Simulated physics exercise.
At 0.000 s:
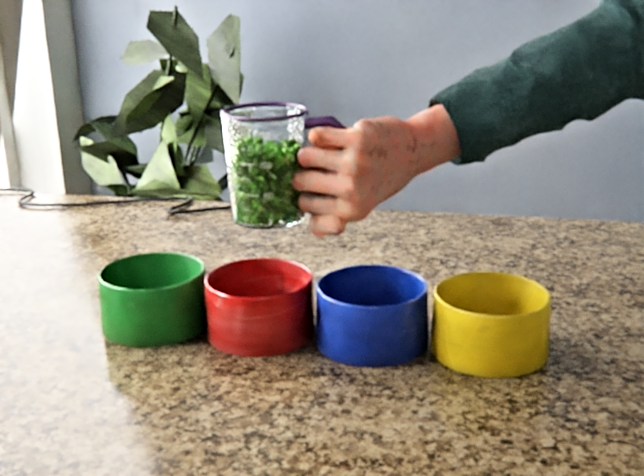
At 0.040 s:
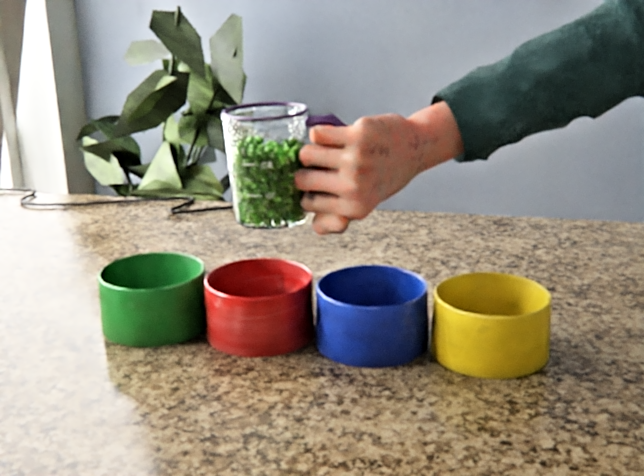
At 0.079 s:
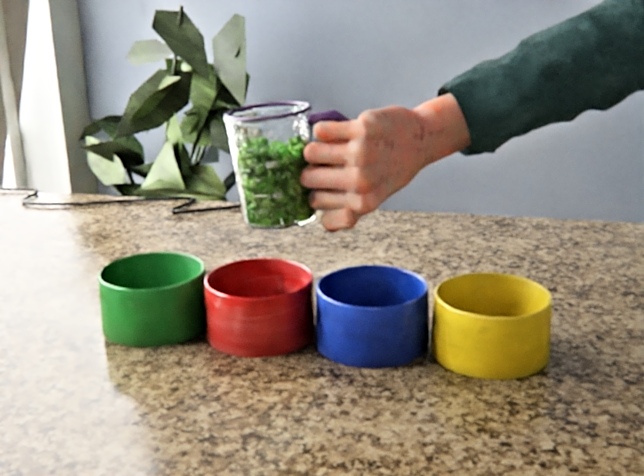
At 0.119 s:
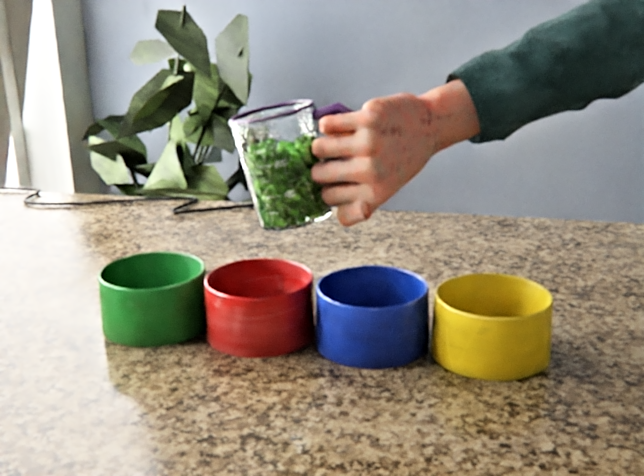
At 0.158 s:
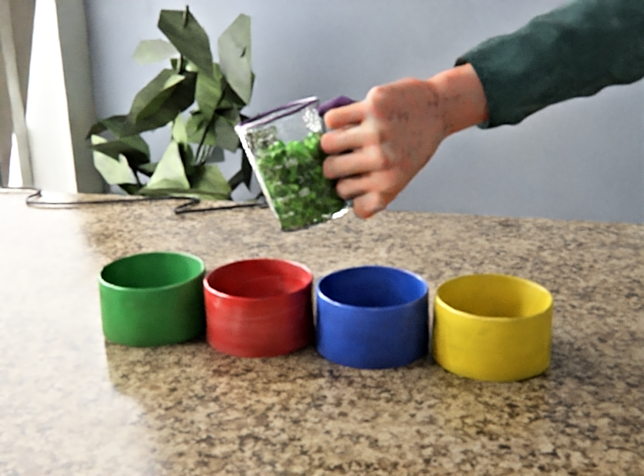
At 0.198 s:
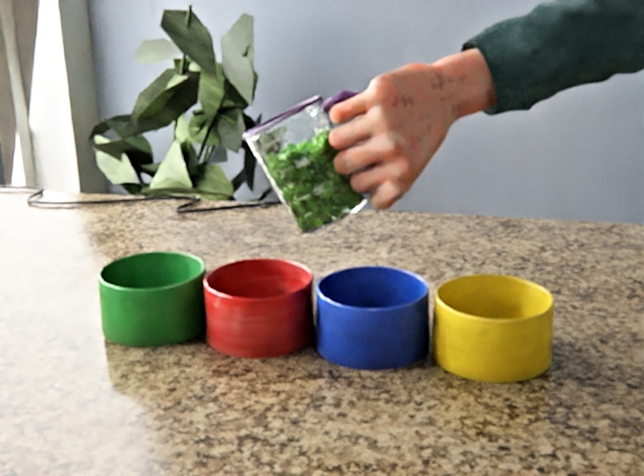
A hand moves a glass cup of green peas rightward above four coloured dishes, tilting it left.
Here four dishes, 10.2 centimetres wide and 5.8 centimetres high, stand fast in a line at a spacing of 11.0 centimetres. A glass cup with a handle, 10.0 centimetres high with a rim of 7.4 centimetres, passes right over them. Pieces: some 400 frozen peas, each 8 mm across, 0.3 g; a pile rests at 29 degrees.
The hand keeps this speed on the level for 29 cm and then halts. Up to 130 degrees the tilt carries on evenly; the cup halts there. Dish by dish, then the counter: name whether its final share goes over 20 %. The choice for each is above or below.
Red dish - below it, blue dish - above it, green dish - below it, yellow dish - above it, counter - below it.
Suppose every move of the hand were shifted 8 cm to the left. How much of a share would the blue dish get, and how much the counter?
The blue dish would get 90 and the counter 0.
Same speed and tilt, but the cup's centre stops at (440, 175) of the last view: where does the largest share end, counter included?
That'd be blue, it takes the most.
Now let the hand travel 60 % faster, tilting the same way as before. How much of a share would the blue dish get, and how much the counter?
Blue: 0; counter: 10.
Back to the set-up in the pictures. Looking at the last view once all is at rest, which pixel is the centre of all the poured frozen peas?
Somewhere near (457, 337) in the last picture.
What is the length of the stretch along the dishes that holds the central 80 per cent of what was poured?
14 cm.
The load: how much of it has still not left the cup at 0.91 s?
It comes to about 10 percent.
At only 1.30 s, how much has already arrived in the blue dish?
Share at that time: Approx. 35 per cent.
After 0.63 s, tilt 110 degrees; cup holds 95 %, blue 5 %.
After 0.91 s, tilt 130 degrees; cup holds 10 %, blue 35 %, yellow 40 %.
Then, at 1.30 s, tilt 130 degrees; cup holds 0 %, blue 35 %, yellow 55 %.
By 1.8 s all is still; red 0 %, blue 35 %, green 0 %, yellow 55 %, counter 10 %.
